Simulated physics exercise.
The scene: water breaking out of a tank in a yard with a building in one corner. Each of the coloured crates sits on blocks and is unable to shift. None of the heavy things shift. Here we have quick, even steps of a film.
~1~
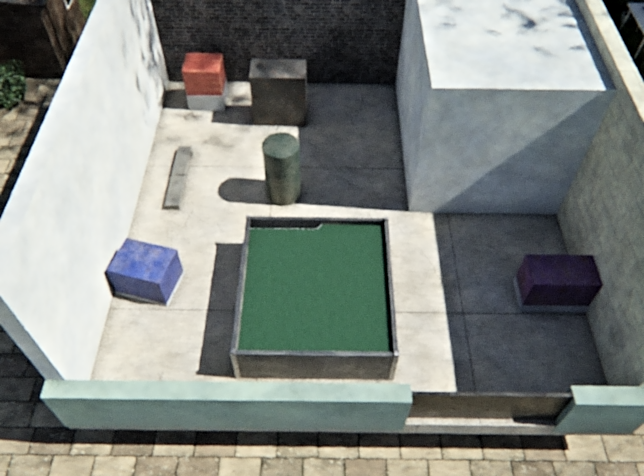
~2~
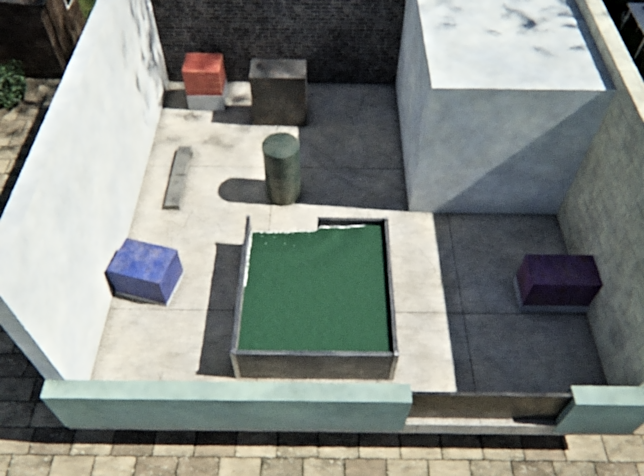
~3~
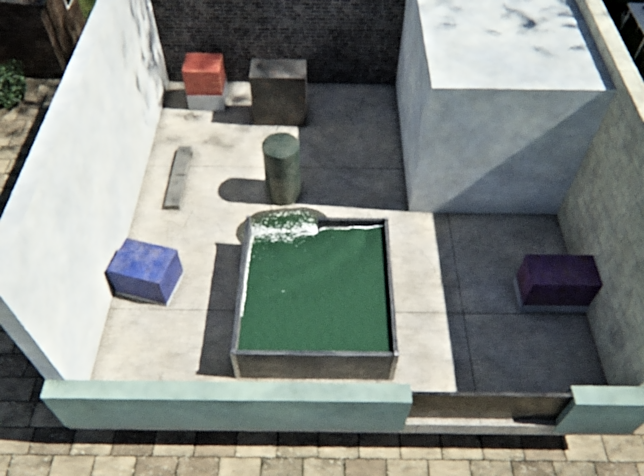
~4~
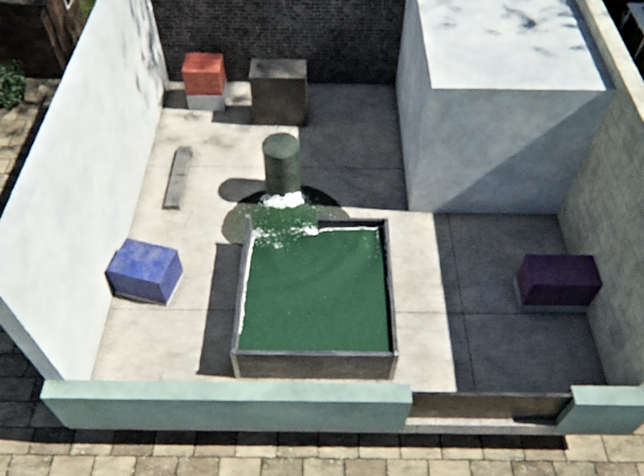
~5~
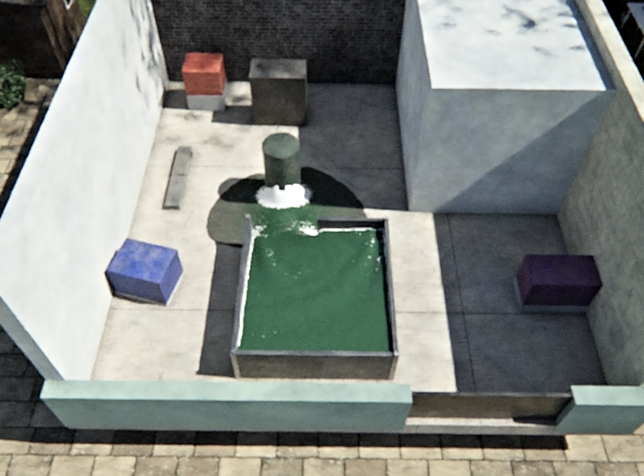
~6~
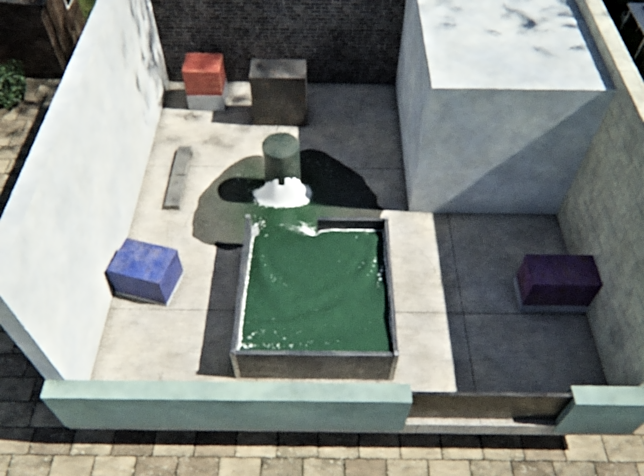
The video shows a walled yard with coloured crates and an open tank of still green water, which then pours out through a gap in the tank's far side, foams against a green cylinder and spreads around it.
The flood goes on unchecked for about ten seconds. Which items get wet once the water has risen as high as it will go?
The purple crate remains dry, the blue crate ends up wet, the red crate remains dry.
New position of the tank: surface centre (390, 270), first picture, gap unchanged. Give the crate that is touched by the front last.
The purple-painted one comes last.
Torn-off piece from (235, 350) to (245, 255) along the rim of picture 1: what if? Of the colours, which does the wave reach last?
My pick is the crate marked purple.
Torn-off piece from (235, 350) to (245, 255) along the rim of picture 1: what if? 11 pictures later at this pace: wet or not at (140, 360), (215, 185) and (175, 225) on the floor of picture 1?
Point one: Reached. Point two: Reached. Point three: Reached.
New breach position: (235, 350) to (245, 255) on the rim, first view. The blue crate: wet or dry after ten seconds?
In that case the blue crate is flooded.
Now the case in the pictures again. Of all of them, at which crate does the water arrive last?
I'd say the one in purple is last.
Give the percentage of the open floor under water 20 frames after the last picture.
I'd say 55 per cent.
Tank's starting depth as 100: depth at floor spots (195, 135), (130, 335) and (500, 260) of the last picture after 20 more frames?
Going in order, roughly 16, 0 and 2 %.
A moment on, water covers 30 % of the floor; the purple crate not reached, the blue crate not reached, the red crate water round its plinth.
Next, water covers 45 % of the floor; the purple crate not reached, the blue crate not reached, the red crate water round its plinth.
Then, water covers 55 % of the floor; the purple crate not reached, the blue crate water round its plinth, the red crate water round its plinth.
Later, water covers 65 % of the floor; the purple crate water round its plinth, the blue crate water round its plinth, the red crate water round its plinth.
In the end, water covers 95 % of the floor; the purple crate stayed above the water, the blue crate was topped, the red crate stayed above the water.
